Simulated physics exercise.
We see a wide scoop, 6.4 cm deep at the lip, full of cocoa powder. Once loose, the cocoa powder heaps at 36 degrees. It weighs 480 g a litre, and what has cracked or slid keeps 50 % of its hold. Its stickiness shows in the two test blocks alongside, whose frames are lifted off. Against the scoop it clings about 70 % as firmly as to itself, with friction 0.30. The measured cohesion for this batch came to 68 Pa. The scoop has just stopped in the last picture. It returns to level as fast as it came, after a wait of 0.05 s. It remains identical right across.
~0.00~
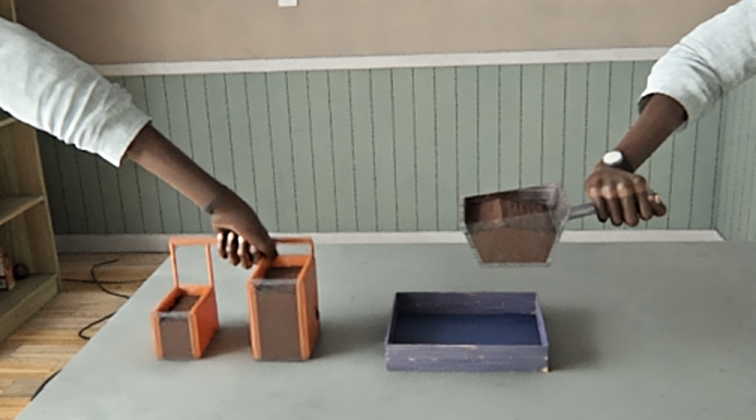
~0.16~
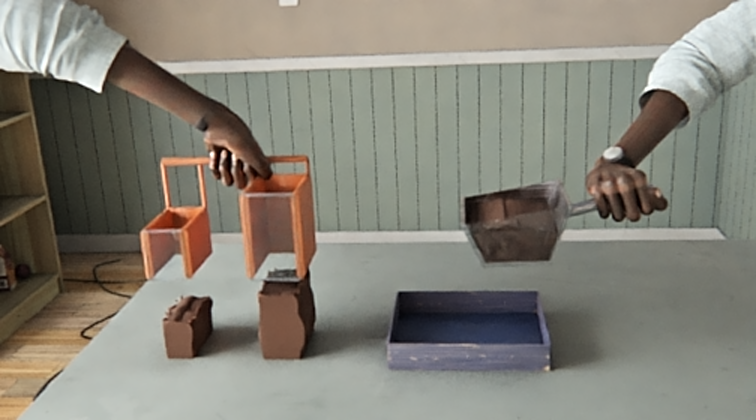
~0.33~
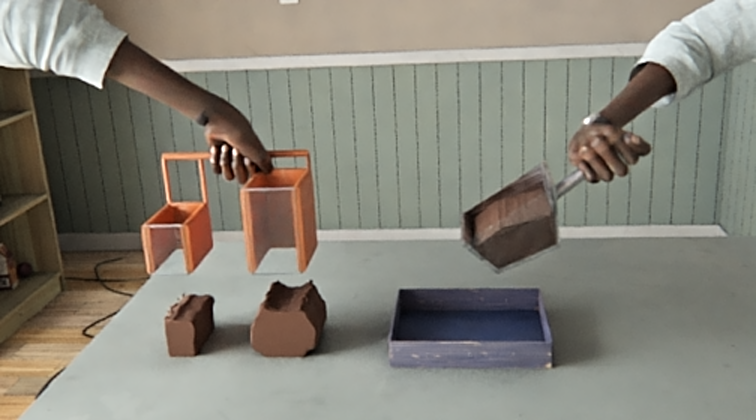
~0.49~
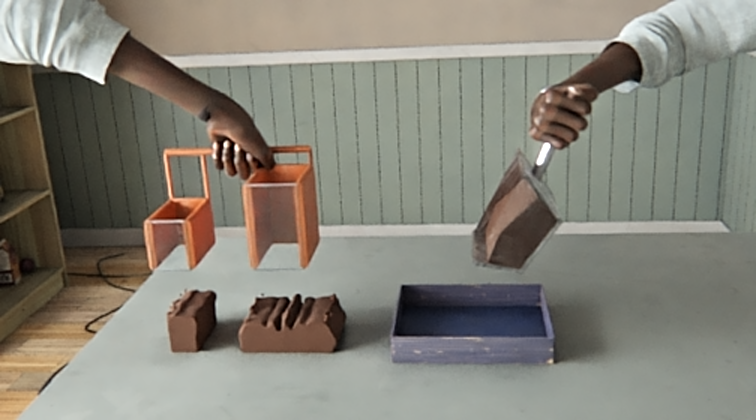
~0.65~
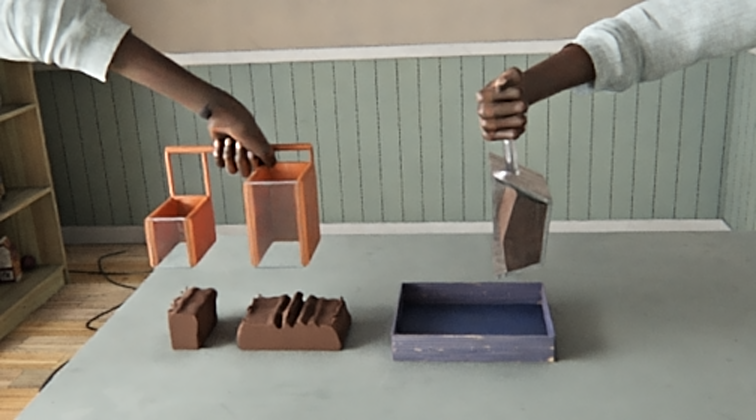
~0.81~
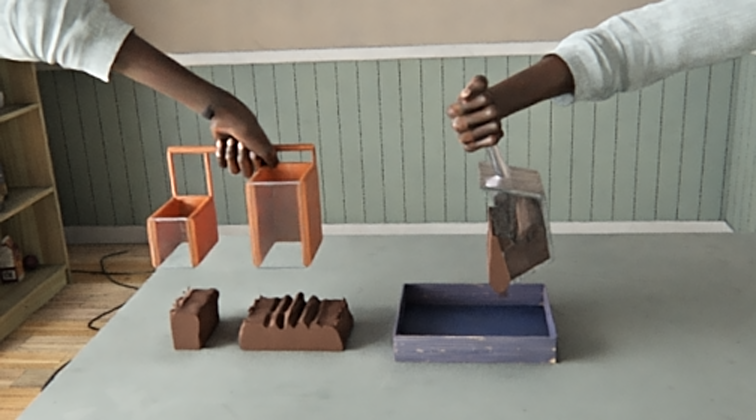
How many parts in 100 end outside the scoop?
The share outside the scoop is about 69 per cent.
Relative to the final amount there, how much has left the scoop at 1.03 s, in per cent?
About 100 out of 100.
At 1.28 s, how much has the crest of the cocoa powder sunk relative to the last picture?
By my estimate, near 3.0 cm.
After 1.03 s, the scoop is at 84 degrees and 68 % has left it.
After 1.28 s, the scoop is at 39 degrees and 69 % has left it.
After 1.54 s, the scoop is at 1 degrees and 69 % has left it.
After 1.79 s, the scoop is at 0 degrees and 69 % has left it.
After 1.90 s, the scoop is at 0 degrees and 69 % has left it.
